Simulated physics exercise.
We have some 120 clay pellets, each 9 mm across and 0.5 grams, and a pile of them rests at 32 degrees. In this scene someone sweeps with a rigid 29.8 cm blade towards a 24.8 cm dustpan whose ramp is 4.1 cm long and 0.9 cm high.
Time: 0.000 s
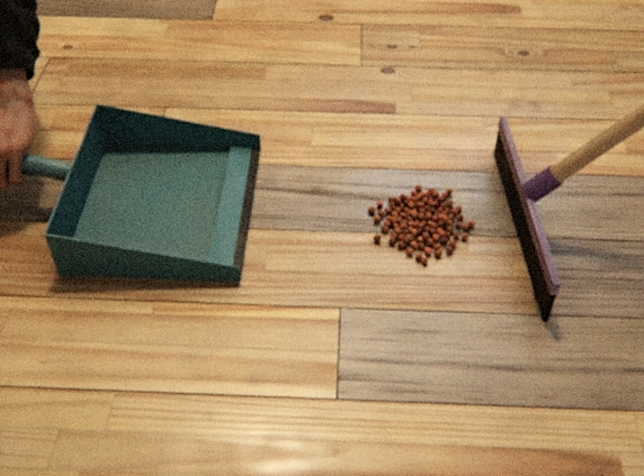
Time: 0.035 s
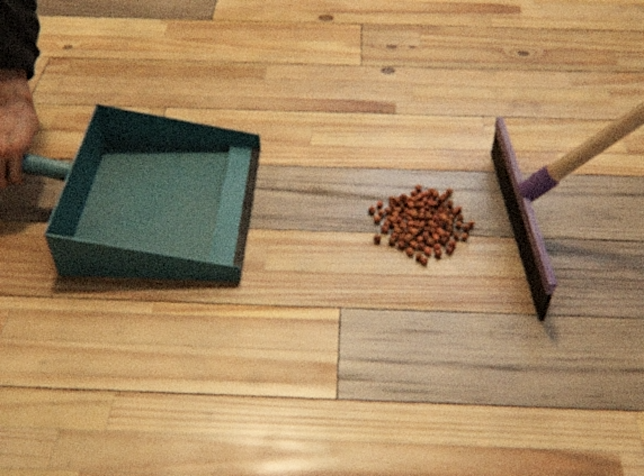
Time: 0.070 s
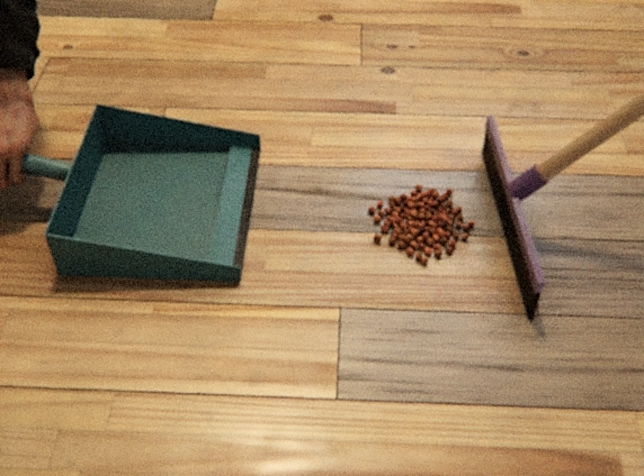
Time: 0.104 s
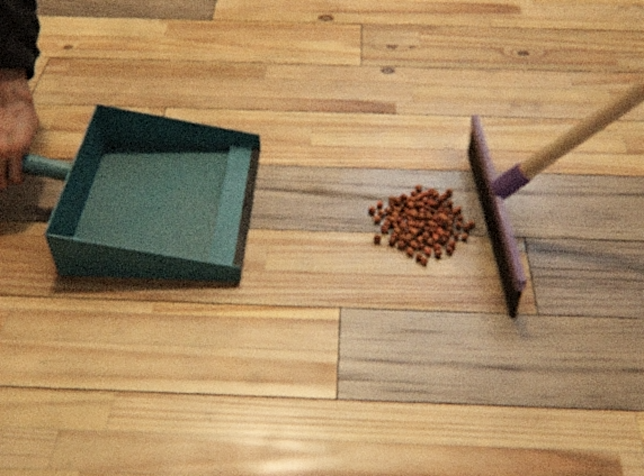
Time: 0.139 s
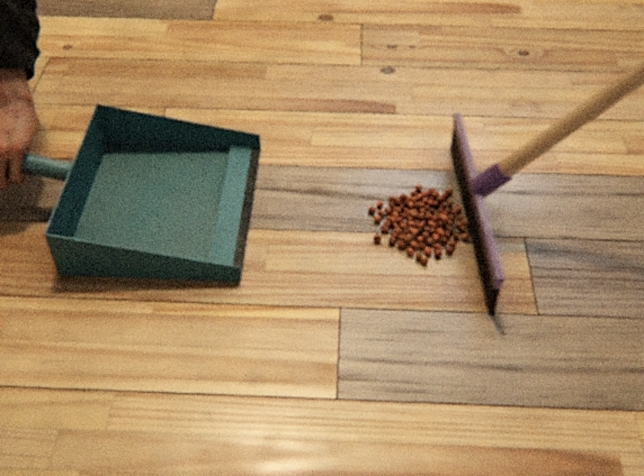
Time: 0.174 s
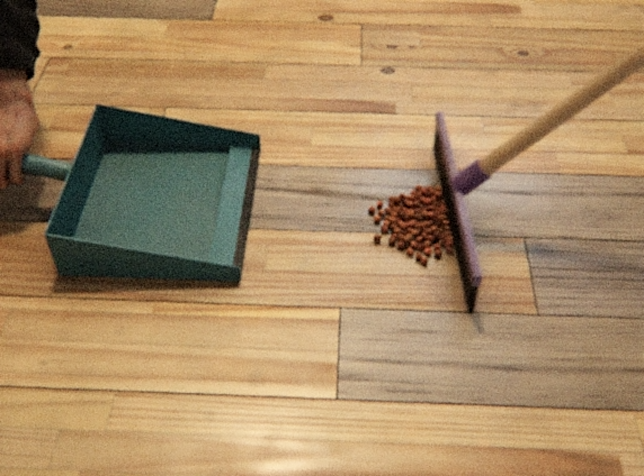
A hand held a green dustpan still on the wooden floor at left, while a purple blade on a wooden handle slid left from the right side and pushed into a pile of small reddish-brown pellets.
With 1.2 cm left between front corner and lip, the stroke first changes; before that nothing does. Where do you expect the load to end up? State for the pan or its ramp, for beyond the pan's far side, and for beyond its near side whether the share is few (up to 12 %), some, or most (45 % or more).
Pan: Some, far side: Few, near side: Few.
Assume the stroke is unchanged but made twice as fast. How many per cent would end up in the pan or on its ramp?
It would be around 50 per cent.
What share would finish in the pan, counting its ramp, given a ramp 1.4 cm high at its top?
Estimated share: Around 35 in a hundred.
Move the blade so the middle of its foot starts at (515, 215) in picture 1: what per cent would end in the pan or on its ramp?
Something close to 30 percent.
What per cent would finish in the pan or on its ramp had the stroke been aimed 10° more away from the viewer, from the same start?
I'd expect close to 25 percent.
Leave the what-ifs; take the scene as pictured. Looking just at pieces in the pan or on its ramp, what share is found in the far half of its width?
Share: Approx. 60 %.
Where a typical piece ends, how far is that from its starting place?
Around 24 centimetres.
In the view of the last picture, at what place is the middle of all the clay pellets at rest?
Estimated resting centre: Around (251, 207).
Then, at 0.35 s, middle of the blade 14 cm from the lip; 0 % over the lip, far side 0 %, near side 0 %.
After 0.47 s, middle of the blade 6 cm from the lip; 0 % over the lip, far side 0 %, near side 5 %.
After 0.72 s, middle of the blade 3 cm from the lip; 40 % over the lip, far side 0 %, near side 5 %.
At rest (1.5 s), pan 35 %, far side 0 %, near side 5 %, in front of the lip or behind the blade 60 %.
